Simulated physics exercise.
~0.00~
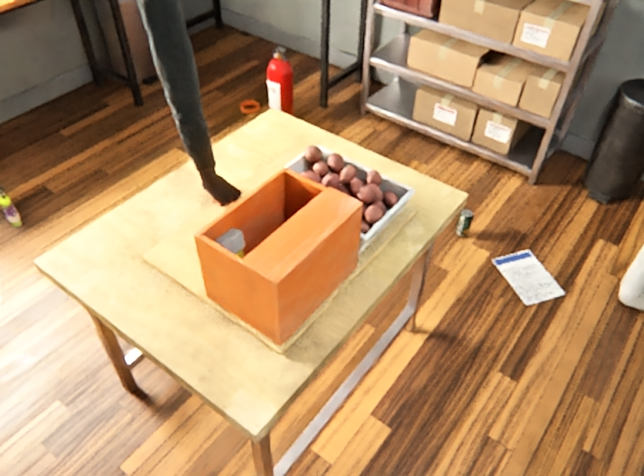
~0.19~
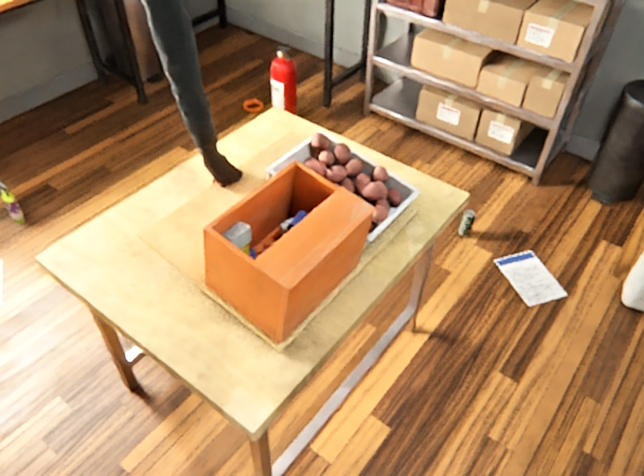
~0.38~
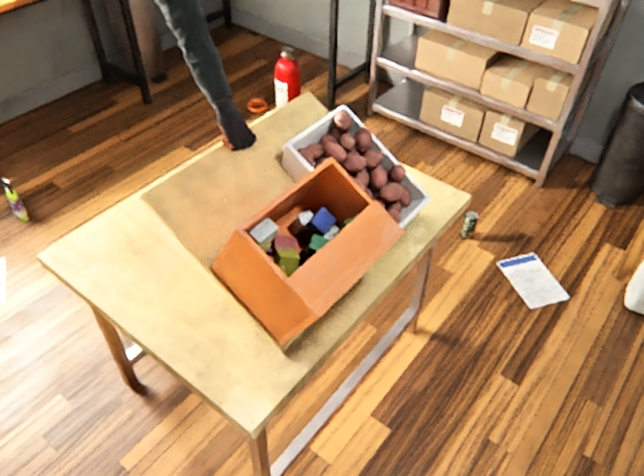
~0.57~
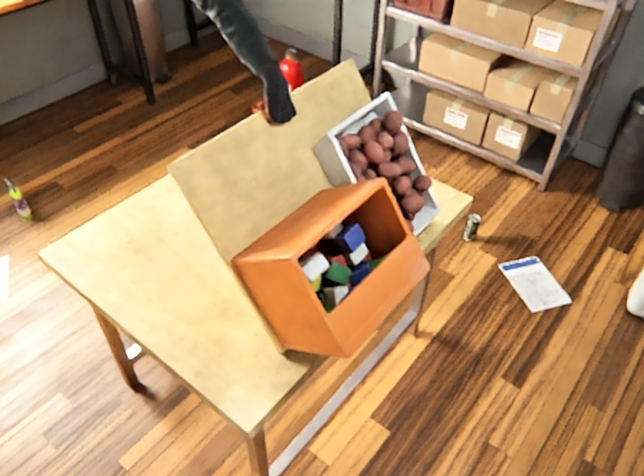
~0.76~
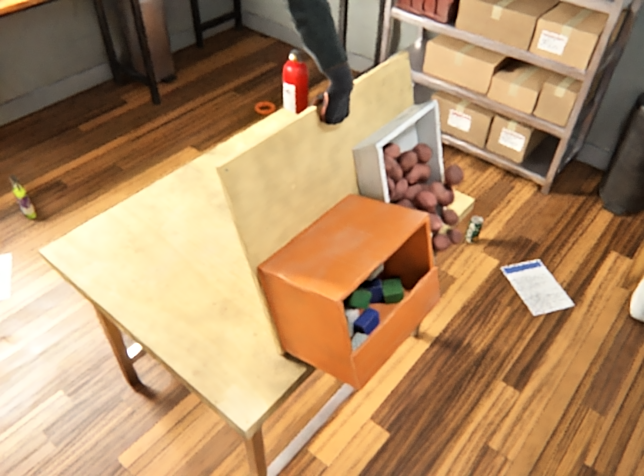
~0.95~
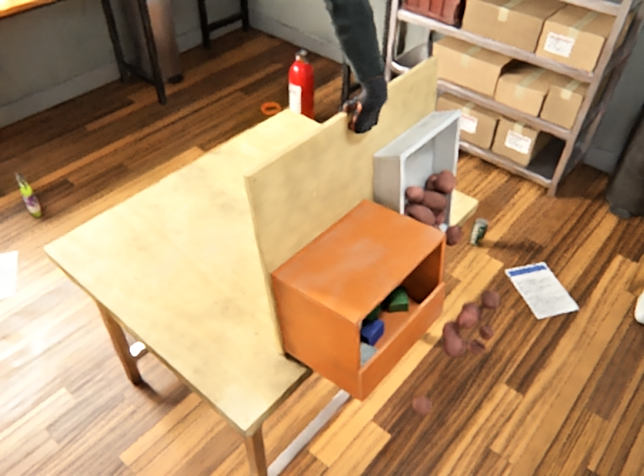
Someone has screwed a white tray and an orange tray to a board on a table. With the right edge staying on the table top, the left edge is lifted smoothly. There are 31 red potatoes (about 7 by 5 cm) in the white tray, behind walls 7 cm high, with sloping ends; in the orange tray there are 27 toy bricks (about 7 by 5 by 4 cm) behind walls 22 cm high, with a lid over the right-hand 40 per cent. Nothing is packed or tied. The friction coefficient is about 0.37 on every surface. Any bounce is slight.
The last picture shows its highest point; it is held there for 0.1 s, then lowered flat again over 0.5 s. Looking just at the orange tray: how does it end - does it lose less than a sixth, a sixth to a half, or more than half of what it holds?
The loss is short of a sixth.
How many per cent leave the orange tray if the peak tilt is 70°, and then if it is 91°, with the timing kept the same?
Roughly 0 per cent, then roughly 0 per cent.
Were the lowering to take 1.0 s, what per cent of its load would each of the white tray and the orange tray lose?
Well, that would cost the white tray 90 per cent and the orange tray 0 per cent.
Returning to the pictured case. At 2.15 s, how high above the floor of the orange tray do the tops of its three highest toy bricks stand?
Near 12 centimetres, I'd say.
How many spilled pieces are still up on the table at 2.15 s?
About 0 of them.
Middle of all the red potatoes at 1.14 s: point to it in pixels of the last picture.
Pixel (454, 312), give or take.
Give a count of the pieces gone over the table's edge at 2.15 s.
Piece count: About 30.
After 1.14 s, tilt 76°; the white tray is down by 24 of 31 and the orange tray has all 27.
After 1.38 s, tilt 22°; the white tray is down by 28 of 31 and the orange tray has all 27.
After 1.72 s, tilt 0°; the white tray is down by 29 of 31 and the orange tray has all 27.
Final count (at 2.15 s), the white tray is down by 29 of 31 and the orange tray has all 27. Asked share, 0 of 27, 0 per cent.
